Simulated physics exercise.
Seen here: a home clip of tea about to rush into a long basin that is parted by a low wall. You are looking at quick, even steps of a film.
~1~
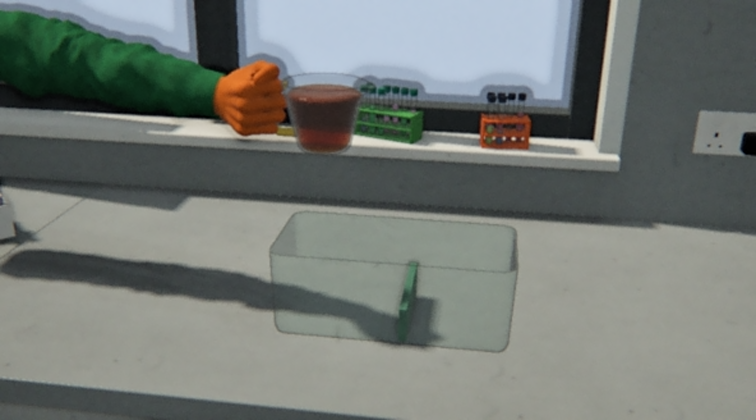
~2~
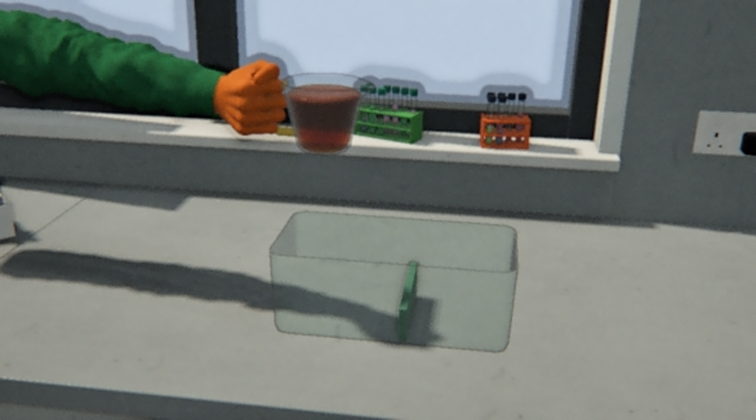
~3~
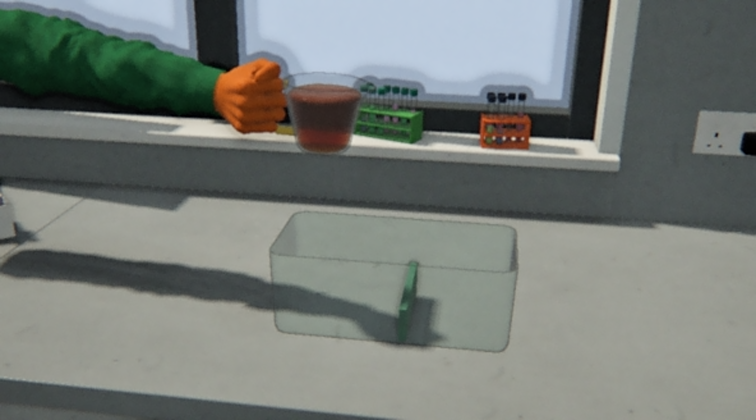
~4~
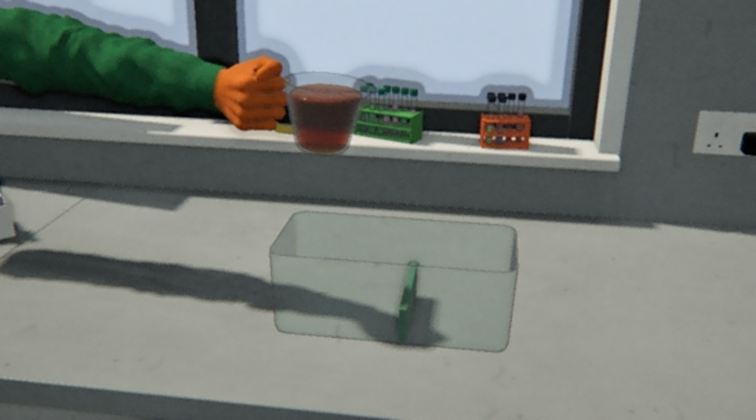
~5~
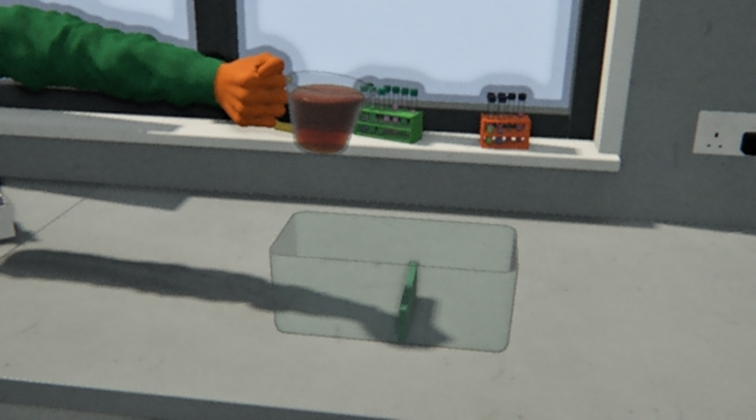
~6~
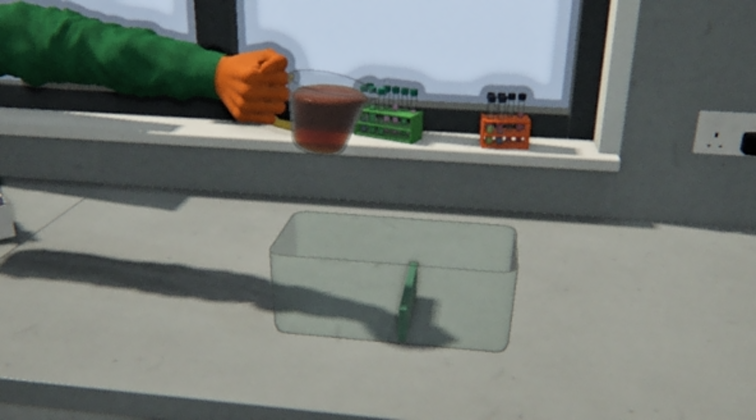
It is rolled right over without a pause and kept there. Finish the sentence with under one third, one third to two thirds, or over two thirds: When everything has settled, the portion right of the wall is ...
When everything has settled, the portion right of the wall is over two thirds.
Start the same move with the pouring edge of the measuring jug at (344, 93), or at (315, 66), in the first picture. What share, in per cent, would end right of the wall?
You'd get 5 percent from the first and 5 percent from the second.
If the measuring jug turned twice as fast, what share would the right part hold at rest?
I'd estimate about 65 percent ends up there.
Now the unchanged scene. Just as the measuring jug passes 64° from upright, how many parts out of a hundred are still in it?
Near 70 percent is still in there.
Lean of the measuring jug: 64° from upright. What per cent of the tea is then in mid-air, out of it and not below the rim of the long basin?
I'd put it near 25 per cent.
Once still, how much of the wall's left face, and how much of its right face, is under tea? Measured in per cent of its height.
Left 10 per cent, right 30.
A moment on, the measuring jug is tipped part way and 68 per cent is still to pour, 0 is left of the wall and 5 right of it.
Next, the measuring jug is tipped on its side and 15 per cent is still to pour, 4 is left of the wall and 57 right of it.
Then the measuring jug is tipped on its side and 1 per cent is still to pour, 23 is left of the wall and 74 right of it.
Later the measuring jug is tipped on its side and 0 per cent is still to pour, 25 is left of the wall and 74 right of it.
At rest 25 per cent lies left of the wall, 74 right of it and 1 outside.
